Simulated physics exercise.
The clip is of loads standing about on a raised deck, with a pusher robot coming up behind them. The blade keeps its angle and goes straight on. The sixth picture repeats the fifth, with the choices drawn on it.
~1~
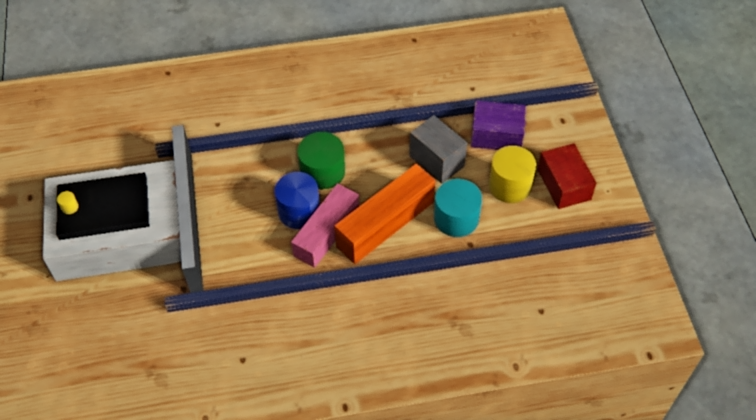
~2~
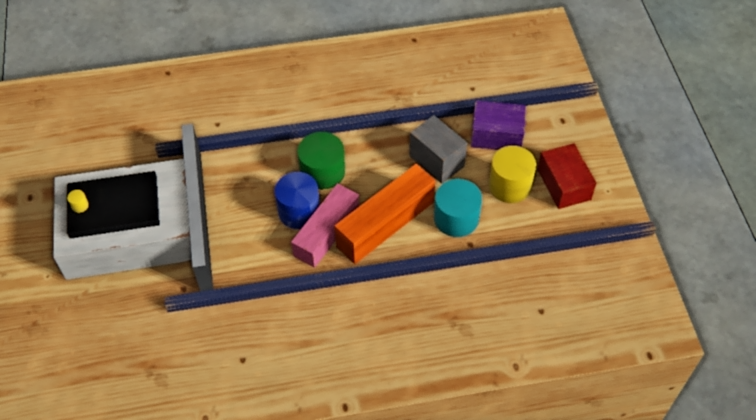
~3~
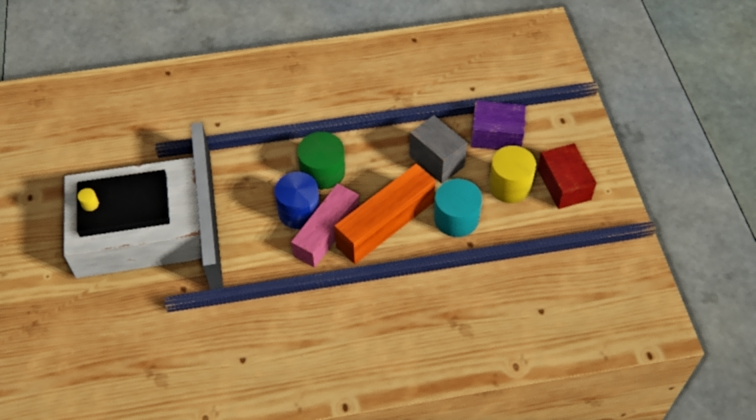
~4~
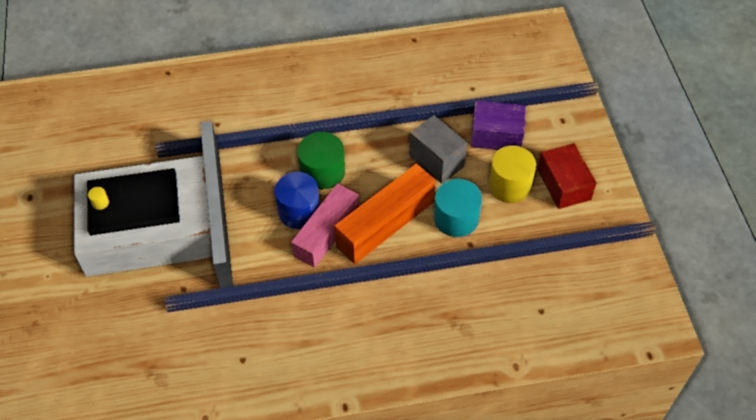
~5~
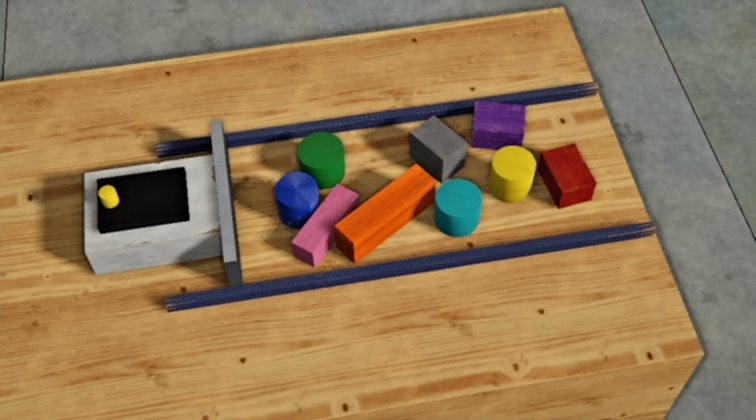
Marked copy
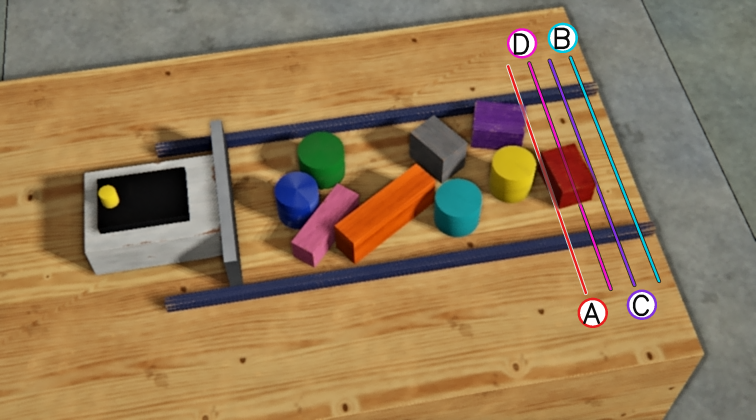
A white pusher robot with a wide gray blade crept slowly to the right between two blue rails on a wooden deck, while the colorful blocks and canisters in front of it stayed still, untouched.
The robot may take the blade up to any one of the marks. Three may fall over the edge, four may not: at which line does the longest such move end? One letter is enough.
No farther than A.
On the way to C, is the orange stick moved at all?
By then, yes.
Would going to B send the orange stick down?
By then, yes.
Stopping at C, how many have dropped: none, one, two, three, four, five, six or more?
Six or more.
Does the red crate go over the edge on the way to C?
By then, yes.
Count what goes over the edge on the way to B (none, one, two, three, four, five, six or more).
By then, six or more.
On the copy, A at (544, 170); B at (611, 160); C at (589, 163); D at (567, 167).
On A. First, robot (270, 180); turquoise canister (471, 212); green canister (364, 155).
Then, robot (388, 163); red crate (627, 192); yellow canister (601, 163).
Finally, robot (477, 150); yellow canister over the edge; orange stick over the edge; three fallen.
By contrast, B drops nine; C drops six; D drops six.
